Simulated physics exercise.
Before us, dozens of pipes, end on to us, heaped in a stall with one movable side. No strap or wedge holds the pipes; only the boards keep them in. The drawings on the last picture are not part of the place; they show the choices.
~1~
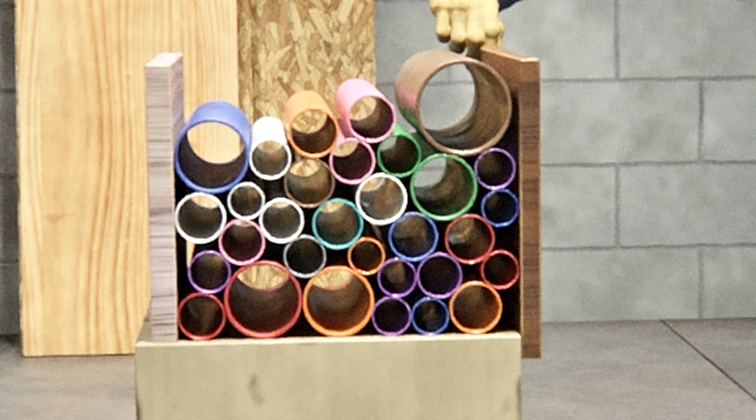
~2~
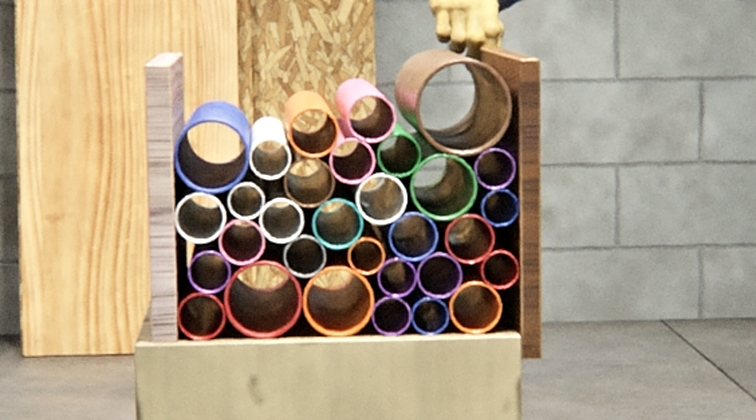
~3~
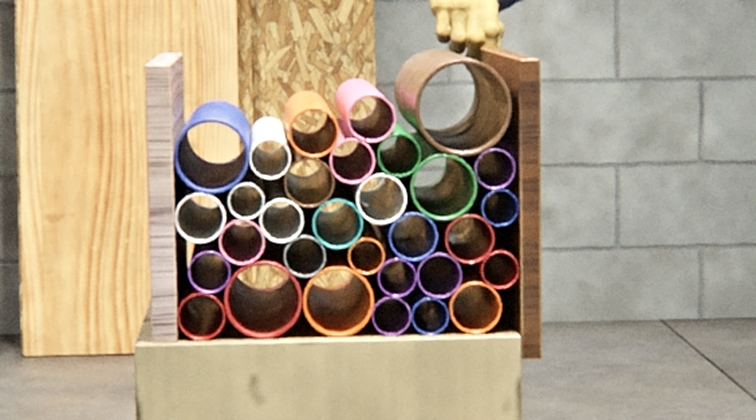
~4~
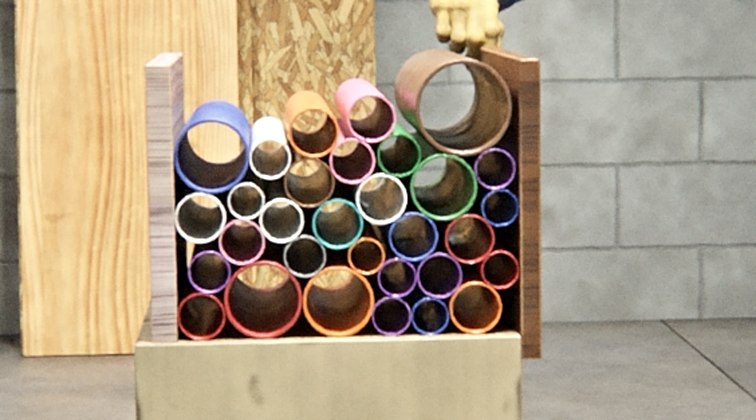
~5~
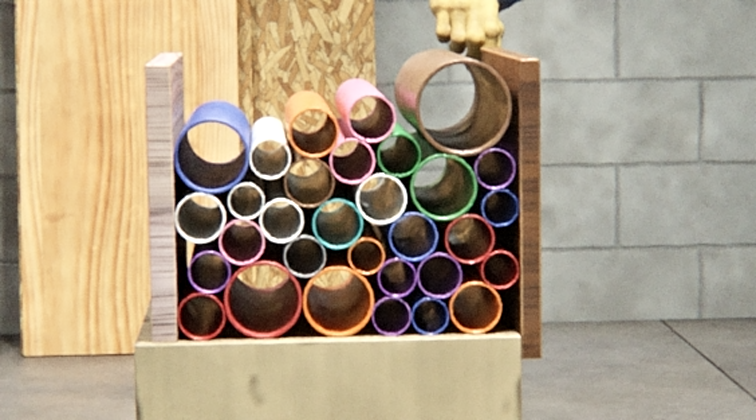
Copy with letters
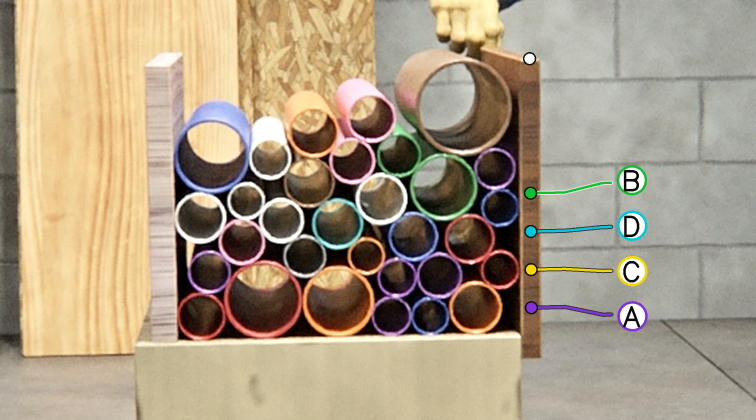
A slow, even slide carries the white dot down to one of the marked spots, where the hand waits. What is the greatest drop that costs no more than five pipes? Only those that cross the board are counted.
The lowest mark that will do is C.
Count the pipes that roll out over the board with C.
At C the number is three.
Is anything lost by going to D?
Yes.
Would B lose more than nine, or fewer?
Fewer than nine.
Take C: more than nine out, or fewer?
Fewer than nine.
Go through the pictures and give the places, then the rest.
In the first picture, side board (505, 189); a red pipe (201, 316); an orange pipe (476, 308).
In the second picture, an orange pipe (476, 308); a red pipe (469, 239).
In the third picture, a white pipe (200, 218); a white pipe (381, 199).
In the fourth picture, a pink pipe (353, 161); a white pipe (270, 159).
In the fifth picture, side board (505, 189); a red pipe (201, 316); an orange pipe (476, 308).
On the marked copy, A at (531, 308); B at (530, 193); C at (531, 270); D at (531, 232); the white dot at (529, 59).
Taking C. A third of the way, top of the board (519, 149).
Two thirds of the way, top of the board (520, 254).
When it is over, top of the board (520, 269), three out over the board.
As for the rest, A more than five out over the board; B none out over the board; D two out over the board.
